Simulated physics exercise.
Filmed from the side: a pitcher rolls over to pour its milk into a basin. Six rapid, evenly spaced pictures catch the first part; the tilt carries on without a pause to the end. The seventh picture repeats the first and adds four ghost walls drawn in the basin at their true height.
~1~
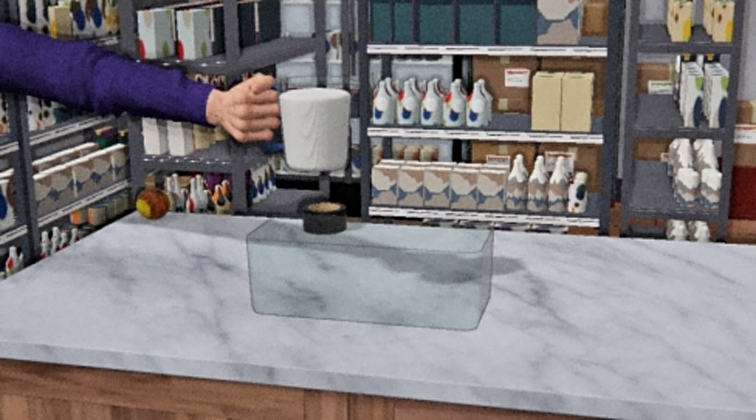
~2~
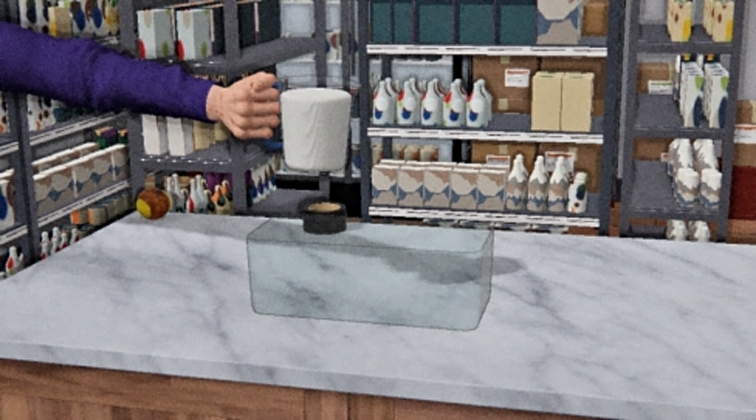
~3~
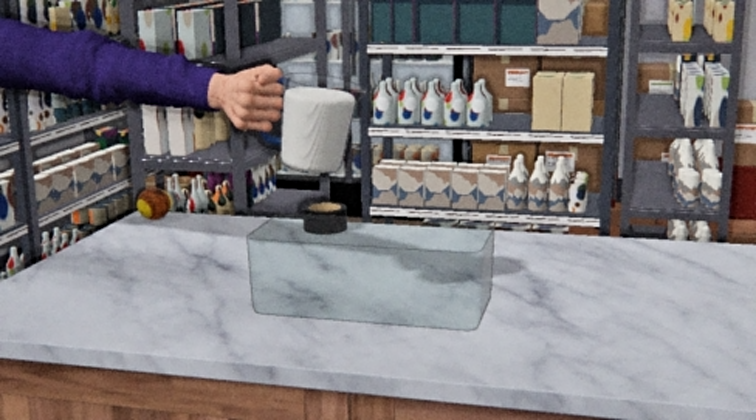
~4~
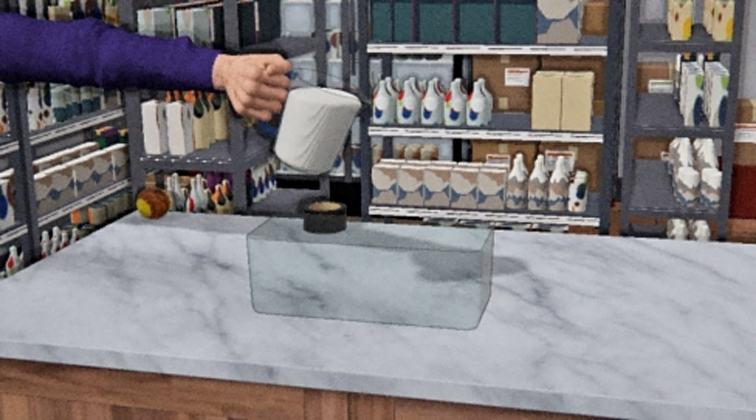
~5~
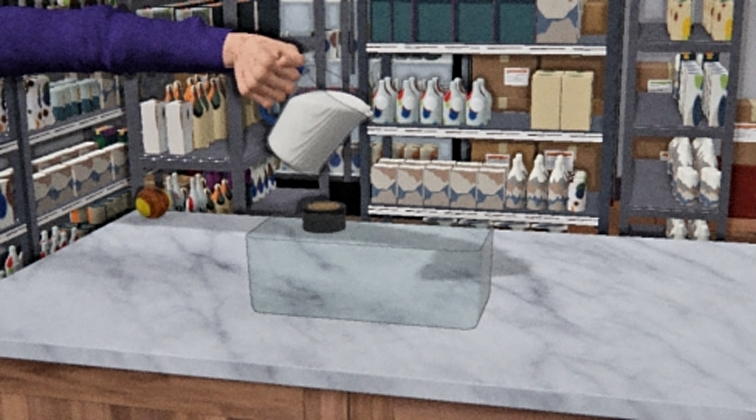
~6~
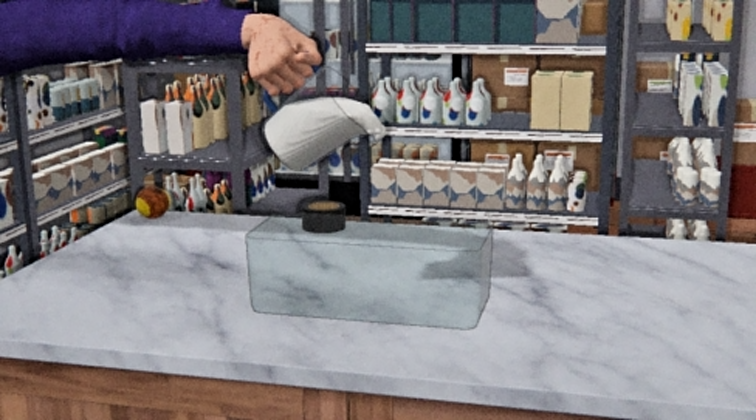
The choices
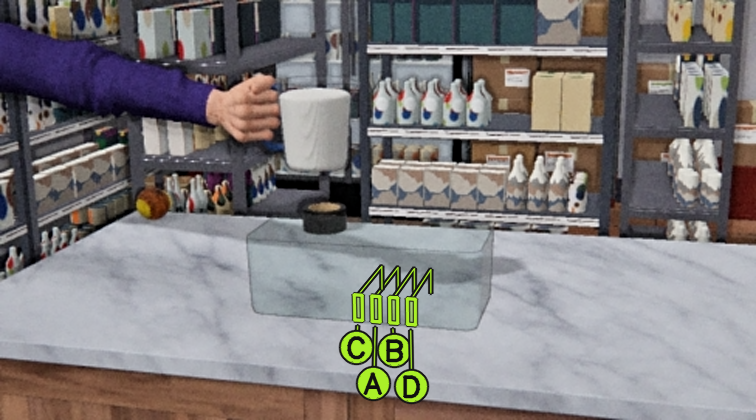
To begin with, a hand in a purple sleeve holds a white pitcher upright above a clear basin on a marble counter, with store shelves behind. The pitcher tilts slightly, then leans steeply to the right as the hand rises, and a little milk slips over its lip.
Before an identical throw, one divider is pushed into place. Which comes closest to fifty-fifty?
Position B does it best.
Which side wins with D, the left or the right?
The left side.
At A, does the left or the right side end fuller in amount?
The right side.
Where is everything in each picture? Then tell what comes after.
Upright, lip at (358, 83); basin from (253, 312) to (480, 330); nothing has left yet, in the first frame.
Tipped about 3°, lip at (360, 86); nothing has left yet, in the second frame.
Tipped about 10°, lip at (365, 92); nothing has left yet, in the third frame.
Tipped about 21°, lip at (370, 102); nothing has left yet, in the fourth frame.
Tipped about 36°, lip at (373, 117); nothing has left yet, in the fifth frame.
Tipped about 52°, lip at (373, 134); milk is over the lip, down to (378, 138), in the sixth frame.
On the marked copy, A at (375, 327); B at (392, 328); C at (357, 326); D at (410, 330).
Choosing A, about 12 % ends left of the wall and 83 % right of it; 5 % is lost outside.
Choosing B, about 45 % ends left of the wall and 50 % right of it; 5 % is lost outside.
Choosing C, about 7 % ends left of the wall and 87 % right of it; 6 % is lost outside.
Choosing D, about 78 % ends left of the wall and 16 % right of it; 6 % is lost outside.
